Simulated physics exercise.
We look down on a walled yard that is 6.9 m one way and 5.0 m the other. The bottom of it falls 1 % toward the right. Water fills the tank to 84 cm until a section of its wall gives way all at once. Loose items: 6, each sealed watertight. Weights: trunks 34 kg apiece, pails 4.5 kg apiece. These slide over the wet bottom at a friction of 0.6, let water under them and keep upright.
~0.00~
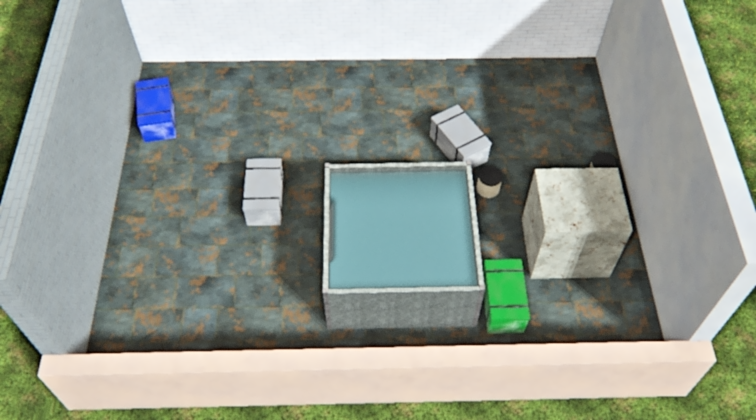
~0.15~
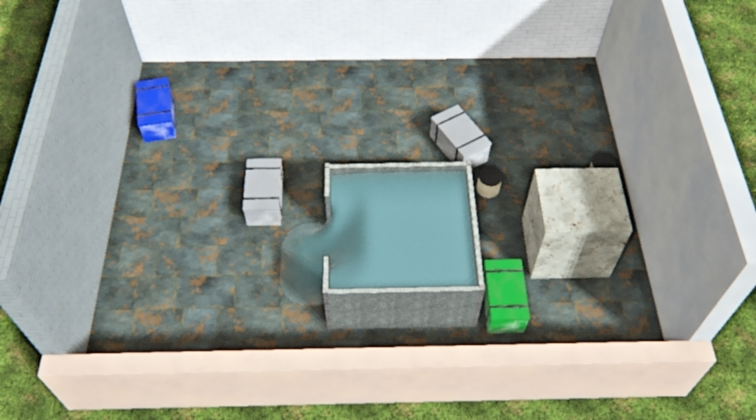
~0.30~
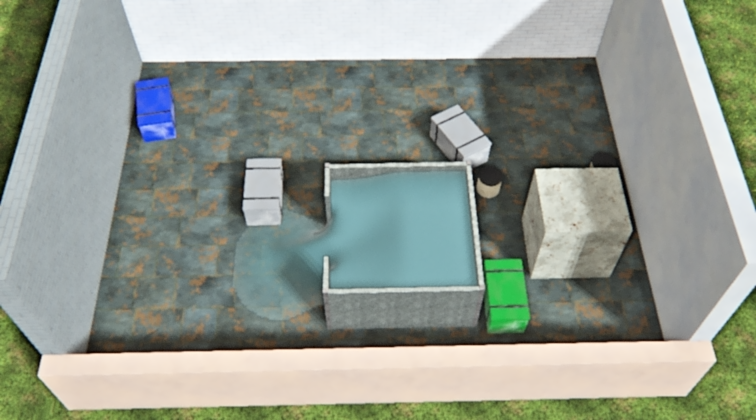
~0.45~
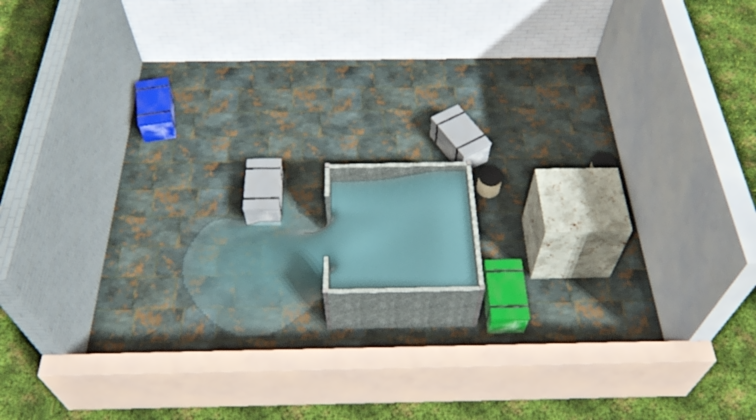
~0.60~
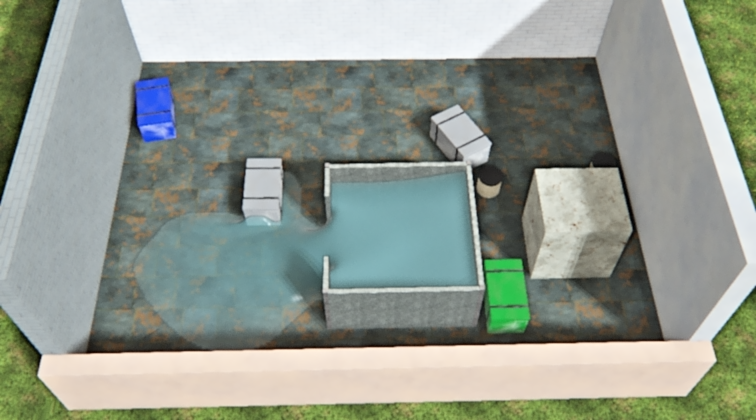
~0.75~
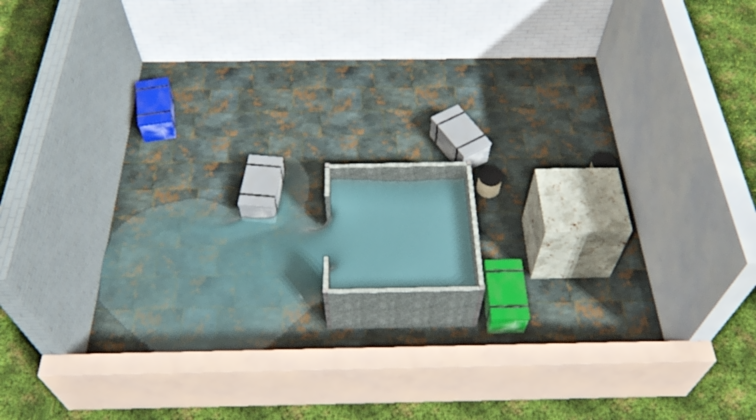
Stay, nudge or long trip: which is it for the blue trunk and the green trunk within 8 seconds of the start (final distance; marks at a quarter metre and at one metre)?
Blue trunk winds up a long way off; green trunk hardly budges.
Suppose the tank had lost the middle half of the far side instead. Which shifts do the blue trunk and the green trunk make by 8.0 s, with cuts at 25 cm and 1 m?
Well, the blue trunk goes a long way and the green trunk basically stays there.
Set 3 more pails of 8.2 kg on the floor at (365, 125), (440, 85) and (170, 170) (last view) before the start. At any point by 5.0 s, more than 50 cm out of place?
Listed order gives within the limit, within the limit, above the limit.
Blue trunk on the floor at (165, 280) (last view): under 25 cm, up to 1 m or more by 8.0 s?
I'd say it lands far off.
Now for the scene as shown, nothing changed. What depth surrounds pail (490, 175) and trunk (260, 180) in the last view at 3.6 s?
Some 0 cm at the first, some 8 cm at the second.
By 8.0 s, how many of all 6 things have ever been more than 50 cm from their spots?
The total is 3.
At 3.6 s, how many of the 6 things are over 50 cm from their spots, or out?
At that time I count 2.
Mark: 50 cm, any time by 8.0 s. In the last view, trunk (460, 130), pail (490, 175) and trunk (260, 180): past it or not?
The first never reached the threshold, the second never reached the threshold, and the third topped the threshold.
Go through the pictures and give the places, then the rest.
The first frame shows the blue trunk at (153, 101) rests on the ground; the green trunk at (506, 288) rests on the ground; 3.0 m2 under water; 0 of 6 have shifted.
The second frame shows the blue trunk at (153, 101), on the bottom; the green trunk at (506, 288), on the bottom; water covers 3.6 m2; 0 of 6 have shifted.
The third frame shows the blue trunk at (153, 101), on the bottom; the green trunk at (506, 288) rests on the ground; water covers 4.4 m2; 0 of 6 have shifted.
The fourth frame shows the blue trunk at (153, 101), on the bottom; the green trunk at (506, 288), on the bottom; 5.4 m2 under water; 0 of 6 have shifted.
The fifth frame shows the blue trunk at (153, 101) rests on the ground; the green trunk at (506, 288), on the bottom; water covers 6.7 m2; 0 of 6 have shifted.
The sixth frame shows the blue trunk at (153, 101) rests on the ground; the green trunk at (506, 288), on the bottom; water covers 8.3 m2; 1 of 6 have shifted.
After 1.6 s the blue trunk is near (153, 101), 0.0 m from its start, aground; the green trunk is near (506, 288), 0.0 m from its start, aground; 0 afloat.
After 3.6 s the blue trunk is near (244, 79), 1.3 m from its start, aground; the green trunk is near (506, 288), 0.0 m from its start, aground; 0 afloat.
After 5.6 s the blue trunk is near (330, 107), 2.5 m from its start, aground; the green trunk is near (506, 288), 0.0 m from its start, aground; 0 afloat.
After 8.0 s the blue trunk is near (342, 118), 2.7 m from its start, aground; the green trunk is near (506, 288), 0.0 m from its start, aground; 1 afloat.
